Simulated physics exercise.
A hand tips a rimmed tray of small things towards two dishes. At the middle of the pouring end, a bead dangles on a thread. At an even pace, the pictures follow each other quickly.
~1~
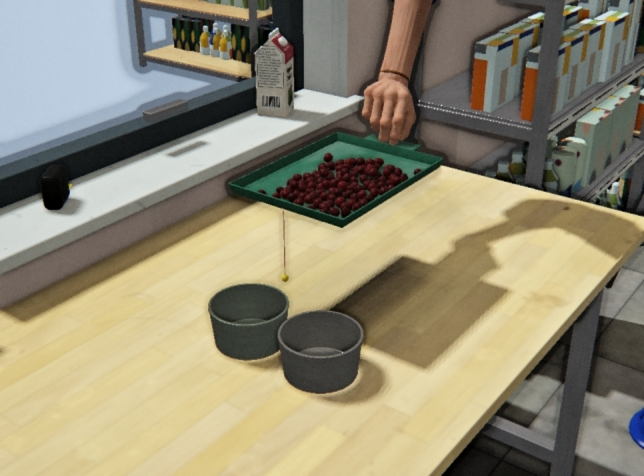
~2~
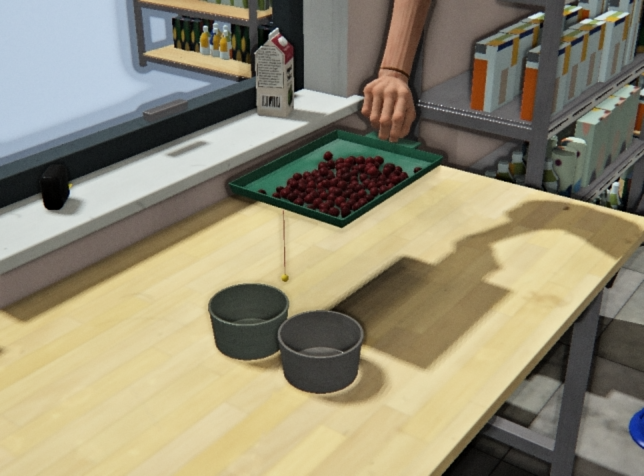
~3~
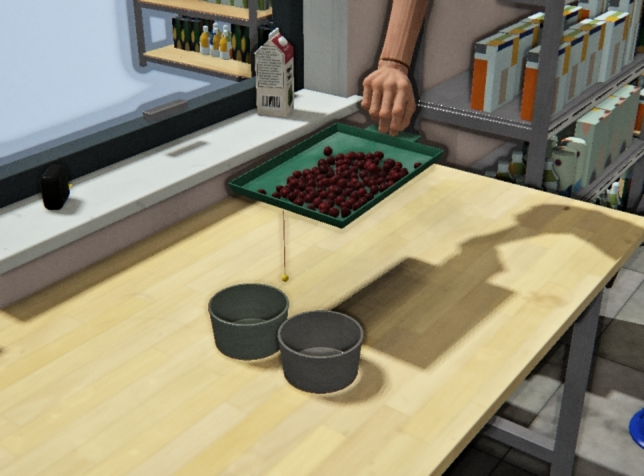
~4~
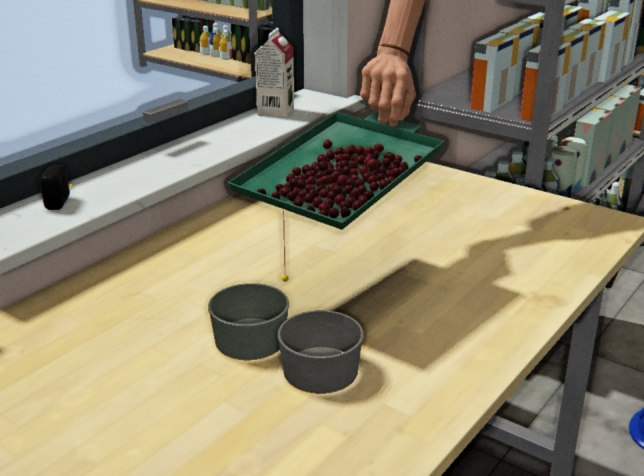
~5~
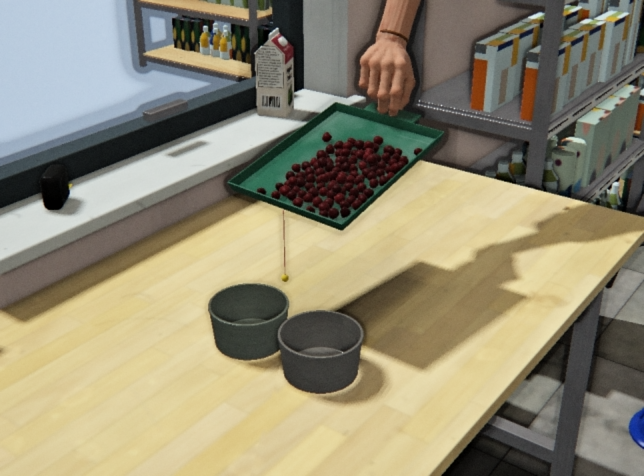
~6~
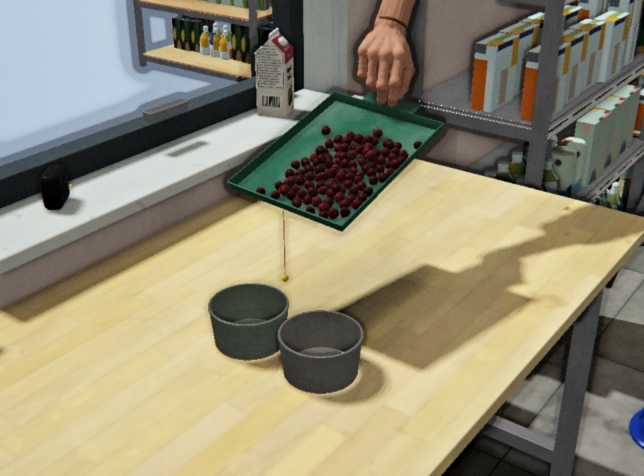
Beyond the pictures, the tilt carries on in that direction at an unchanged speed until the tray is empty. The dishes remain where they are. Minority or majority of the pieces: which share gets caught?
Majority.
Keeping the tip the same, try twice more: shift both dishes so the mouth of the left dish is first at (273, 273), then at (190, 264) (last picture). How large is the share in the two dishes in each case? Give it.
The first try yields 0% and the second yields 20%.
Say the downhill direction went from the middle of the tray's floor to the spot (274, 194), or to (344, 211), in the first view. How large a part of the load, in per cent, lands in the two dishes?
First case about 40 percent; second case about 20 percent.
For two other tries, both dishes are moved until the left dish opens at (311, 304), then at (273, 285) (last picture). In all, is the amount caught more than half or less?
At place one not up to half; at place two not up to half.
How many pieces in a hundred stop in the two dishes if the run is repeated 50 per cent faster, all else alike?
I'd put it at some 80 per cent.
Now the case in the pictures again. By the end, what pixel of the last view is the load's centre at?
Close to (286, 349).
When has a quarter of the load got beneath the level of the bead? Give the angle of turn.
I'd put it at about 110 degrees.
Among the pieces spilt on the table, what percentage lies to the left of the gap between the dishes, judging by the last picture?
It works out at some 20 percent.
Just after the last frame, tray tipped steeply; almost all on the tray; just a few in the right dish; just a few in the left dish; about a tenth in the air.
A moment on, tray tipped right over; the larger part on the tray; about a tenth in the right dish; just a few in the left dish; just a few outside both.
Further on, tray tipped past a quarter turn; roughly a third in the right dish; roughly a third in the left dish; roughly a quarter outside both; just a few in the air.
When it is over, tray tipped past a quarter turn; roughly a third in the right dish; roughly a third in the left dish; roughly a quarter outside both; just a few in the air.
